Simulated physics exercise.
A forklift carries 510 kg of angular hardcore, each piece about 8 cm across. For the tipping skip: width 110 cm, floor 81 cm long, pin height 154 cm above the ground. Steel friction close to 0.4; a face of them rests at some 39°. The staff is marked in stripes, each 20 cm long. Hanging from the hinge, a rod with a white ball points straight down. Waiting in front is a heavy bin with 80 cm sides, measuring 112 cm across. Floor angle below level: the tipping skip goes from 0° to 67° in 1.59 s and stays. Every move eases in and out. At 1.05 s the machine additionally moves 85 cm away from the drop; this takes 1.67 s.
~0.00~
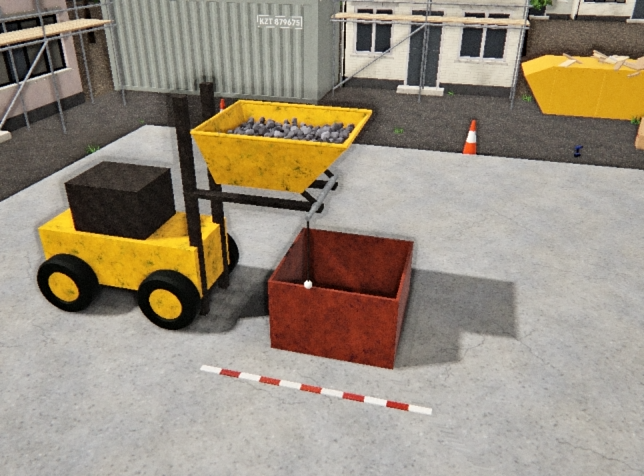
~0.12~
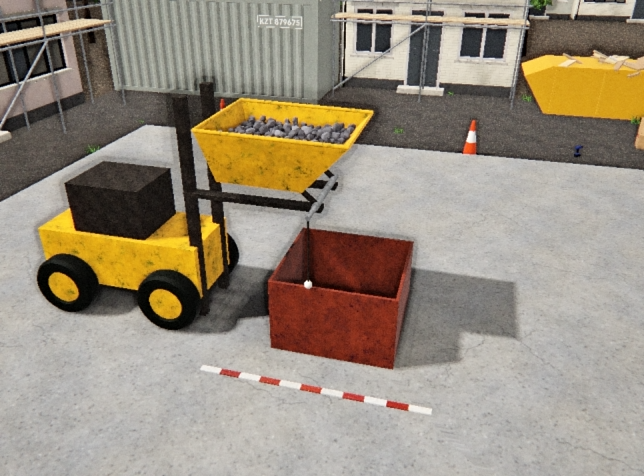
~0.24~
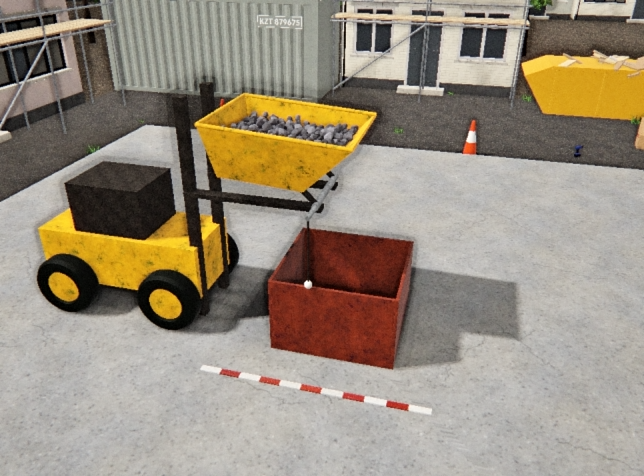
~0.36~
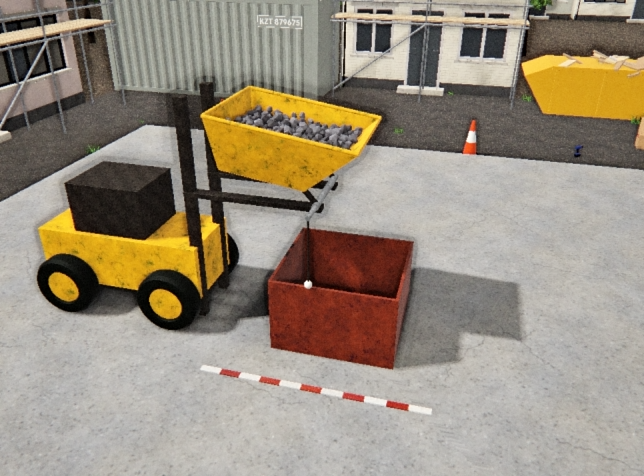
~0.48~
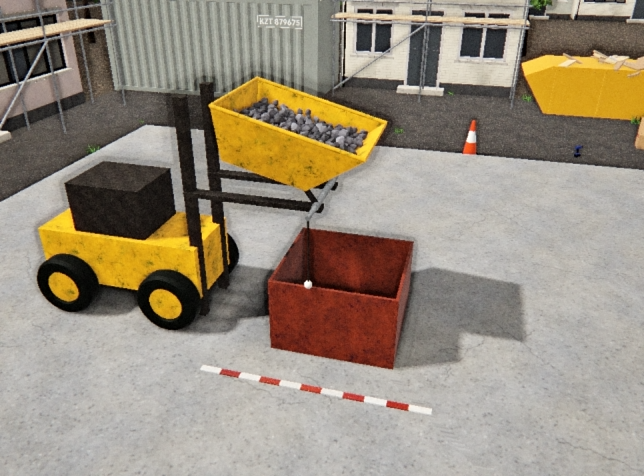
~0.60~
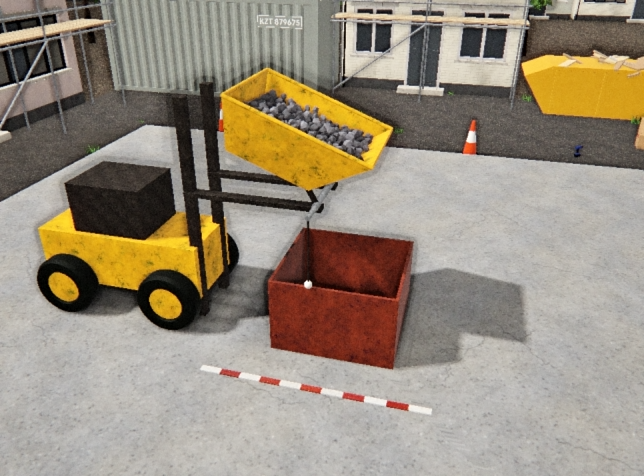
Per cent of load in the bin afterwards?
Roughly 55 percent.
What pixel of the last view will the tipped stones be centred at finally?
Near (374, 325).
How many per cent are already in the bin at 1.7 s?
At that moment: Approx. 15 %.
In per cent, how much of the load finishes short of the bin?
Estimated share: Approx. 0 %.
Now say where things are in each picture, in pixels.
In the first picture, the tipping skip is at 0°, its lip at (347, 147); the top of the load is at (331, 131).
In the second picture, the tipping skip is at 1°, its lip at (349, 148); the top of the load is at (318, 131); the stones move at 0.2 m/s on average.
In the third picture, the tipping skip is at 4°, its lip at (353, 150); the top of the load is at (281, 124); the stones move at 0.4 m/s on average.
In the fourth picture, lip at (359, 155), floor tilted 9°, highest stones at (261, 115); the stones move at 0.5 m/s on average.
In the fifth picture, the tipping skip is at 15°, its lip at (365, 161); the top of the load is at (266, 108); the stones move at 0.6 m/s on average.
In the sixth picture, the tipping skip is at 21°, its lip at (372, 168); the top of the load is at (263, 100); the stones move at 0.6 m/s on average.
After 1.2 s the floor is at 56°; 100 % in the tipping skip; the foremost stones are at (387, 191).
After 1.7 s the floor is at 67°; 77 % in the tipping skip, 15 % in the bin, 9 % beside or beyond the bin; the foremost stones are at (420, 285).
After 3.2 s the floor is at 67°; 24 % in the tipping skip, 45 % in the bin, 31 % beside or beyond the bin; the foremost stones are at (570, 381).
After 5.8 s the floor is at 67°; 13 % in the tipping skip, 56 % in the bin, 31 % beside or beyond the bin; the foremost stones are at (570, 381).
